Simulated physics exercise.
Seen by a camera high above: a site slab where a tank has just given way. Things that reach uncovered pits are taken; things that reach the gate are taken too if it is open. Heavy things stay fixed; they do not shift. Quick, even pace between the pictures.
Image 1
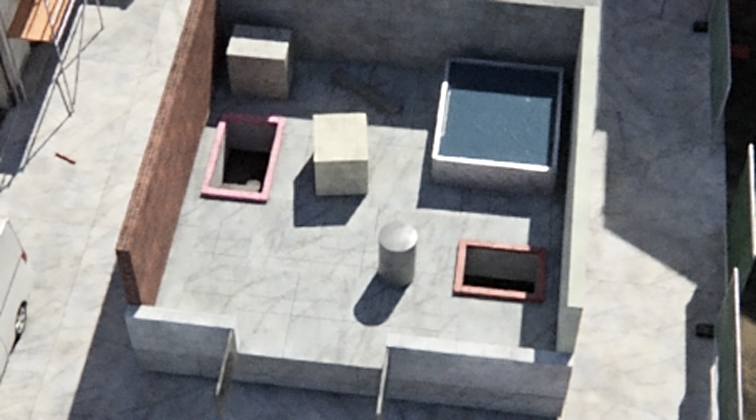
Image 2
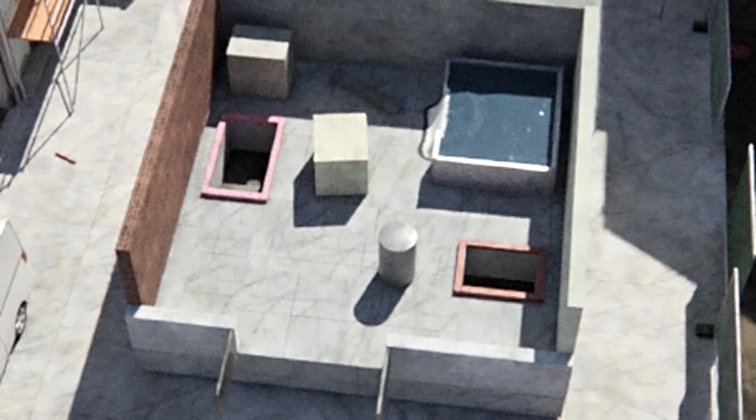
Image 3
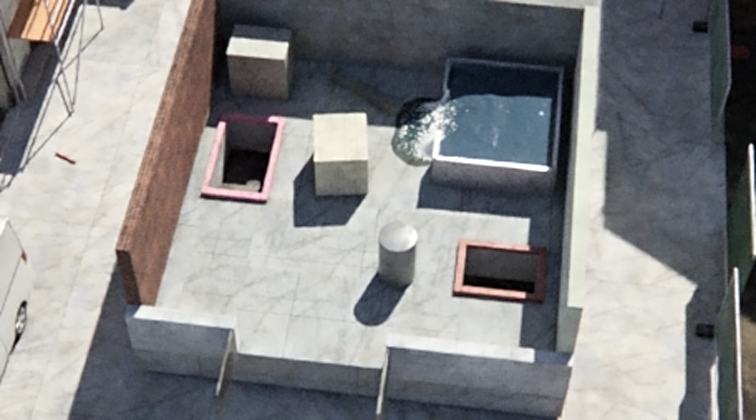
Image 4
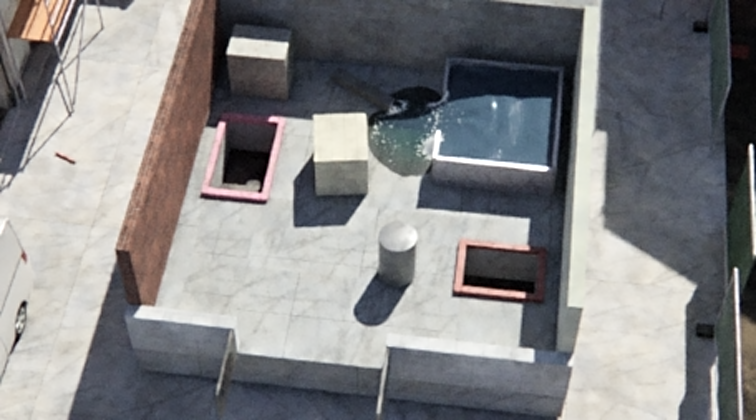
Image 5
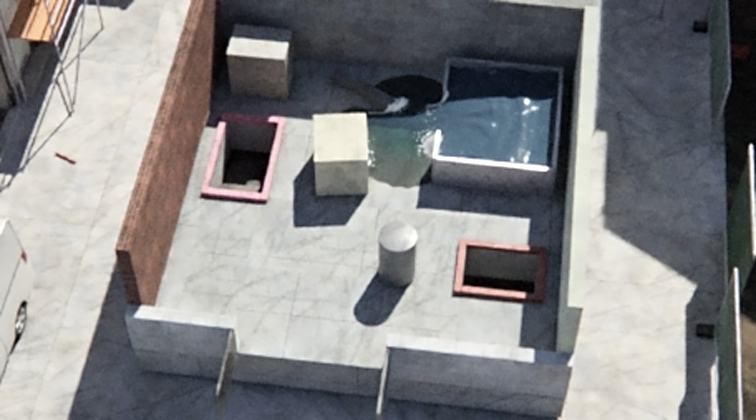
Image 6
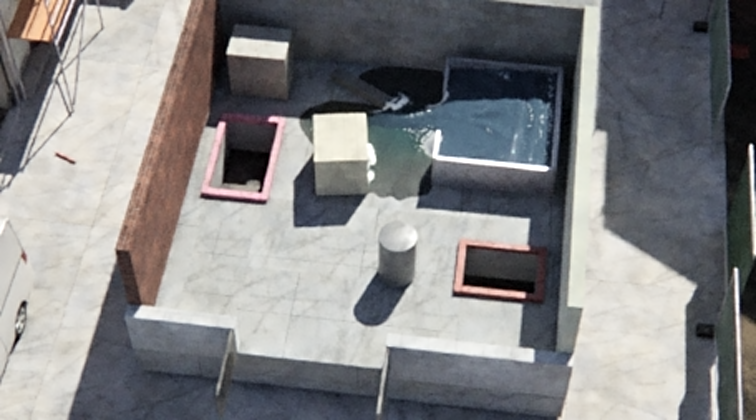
Water lay still in a raised tank at the upper right of a walled concrete yard, then burst through its left side and spread leftward across the floor, reaching around a pale block.
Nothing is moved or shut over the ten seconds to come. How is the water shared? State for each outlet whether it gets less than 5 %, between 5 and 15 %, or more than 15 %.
The gate takes in a reasonable amount - five to fifteen per cent. The pink pit takes in a considerable amount - past fifteen per cent. The red pit takes in a trifling amount - short of five per cent.
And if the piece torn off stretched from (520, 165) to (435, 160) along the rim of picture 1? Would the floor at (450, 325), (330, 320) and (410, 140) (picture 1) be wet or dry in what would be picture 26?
Soaked, then soaked, then unsoaked.
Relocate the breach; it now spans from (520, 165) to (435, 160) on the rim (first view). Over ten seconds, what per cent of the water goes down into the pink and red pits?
Approximately, pink takes 0 % and red takes 25 %.
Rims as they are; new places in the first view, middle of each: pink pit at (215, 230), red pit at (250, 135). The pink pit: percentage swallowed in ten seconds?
Pink: 2 %.
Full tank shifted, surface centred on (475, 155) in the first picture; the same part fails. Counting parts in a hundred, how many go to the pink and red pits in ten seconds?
Shares - pink: 4 in a hundred; red: 0 in a hundred.
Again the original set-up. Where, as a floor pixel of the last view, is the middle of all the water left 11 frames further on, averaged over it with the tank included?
That comes out near (436, 130).
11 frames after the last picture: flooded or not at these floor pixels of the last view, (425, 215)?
Submerged.
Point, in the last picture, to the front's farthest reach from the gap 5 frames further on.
The front should reach about (215, 91).
A moment on, water covers 25 % of the floor; the gate 0 %, the pink pit 1 %, the red pit 0 %.
Next, water covers 35 % of the floor; the gate 0 %, the pink pit 5 %, the red pit 0 %.
Then, water covers 50 % of the floor; the gate 0 %, the pink pit 9 %, the red pit 0 %.
Later, water covers 80 % of the floor; the gate 1 %, the pink pit 14 %, the red pit 0 %.
In the end, water covers 95 % of the floor; the gate 7 %, the pink pit 18 %, the red pit 0 %.
